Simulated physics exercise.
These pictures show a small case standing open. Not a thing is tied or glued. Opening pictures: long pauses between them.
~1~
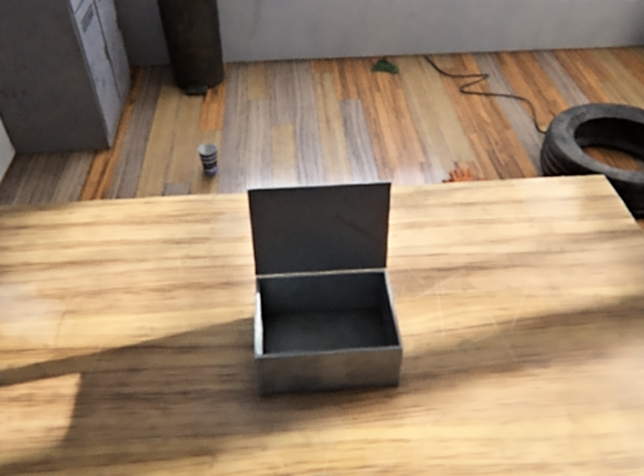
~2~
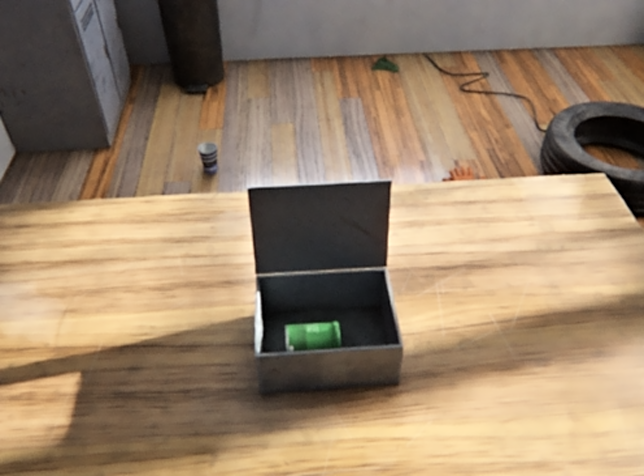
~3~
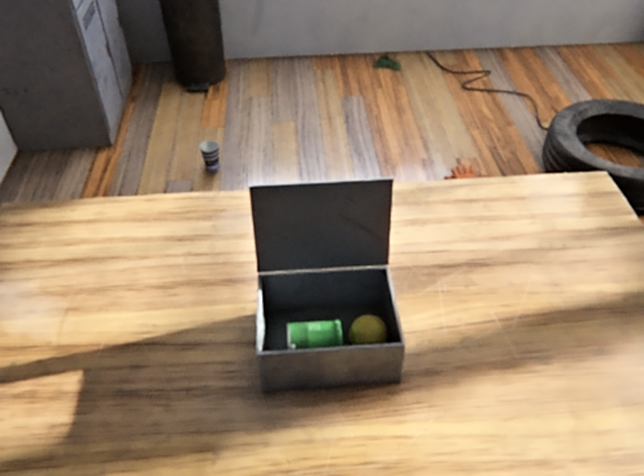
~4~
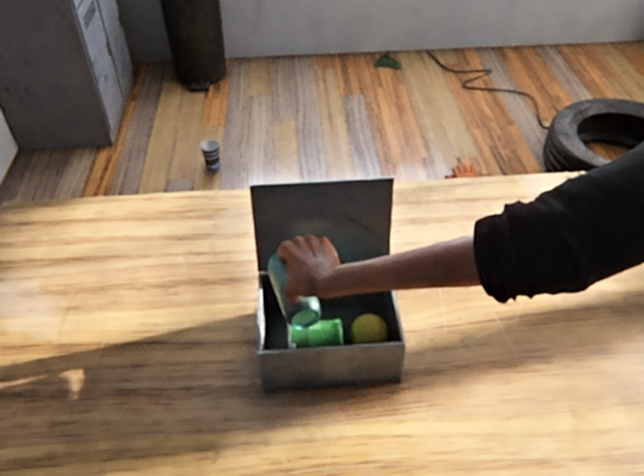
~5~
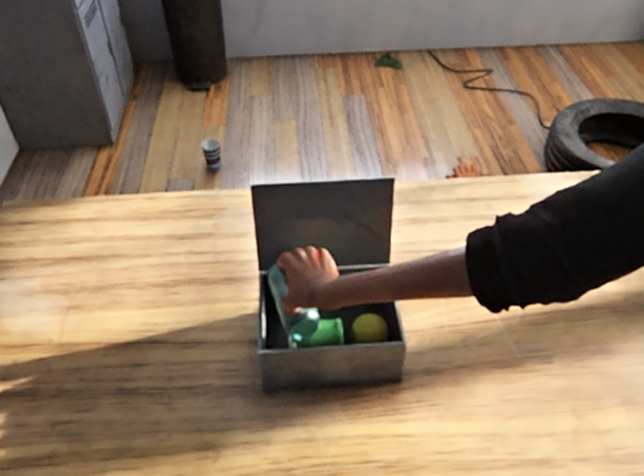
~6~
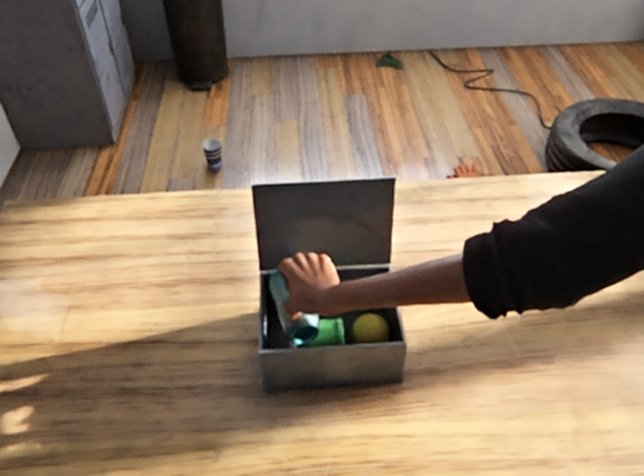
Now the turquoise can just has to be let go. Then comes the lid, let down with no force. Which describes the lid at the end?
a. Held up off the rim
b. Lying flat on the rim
a.
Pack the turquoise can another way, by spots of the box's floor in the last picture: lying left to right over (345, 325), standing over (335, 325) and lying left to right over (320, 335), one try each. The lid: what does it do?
First, it shuts; second, it stays open; third, it shuts.
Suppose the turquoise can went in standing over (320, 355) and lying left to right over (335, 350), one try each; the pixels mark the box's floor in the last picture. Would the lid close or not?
The first attempt leaves the lid partly open, while the second leaves it fully closed.
Then, 0.30 s later than the last frame, turquoise can moved about its own width near (293, 303).
Then, 1.00 s later than the last frame, lid starting down; turquoise can moved about its own width near (286, 308).
Then, 1.30 s later than the last frame, lid 78° above the rim; turquoise can moved about its own width near (286, 308).
Then, 1.60 s later than the last frame, lid 58° above the rim; turquoise can moved about its own width near (286, 308).
When it is over, lid 49° above the rim; moved from the start, turquoise can; the other 2 as before. End places, in pixels of the last picture, turquoise can near (286, 308).
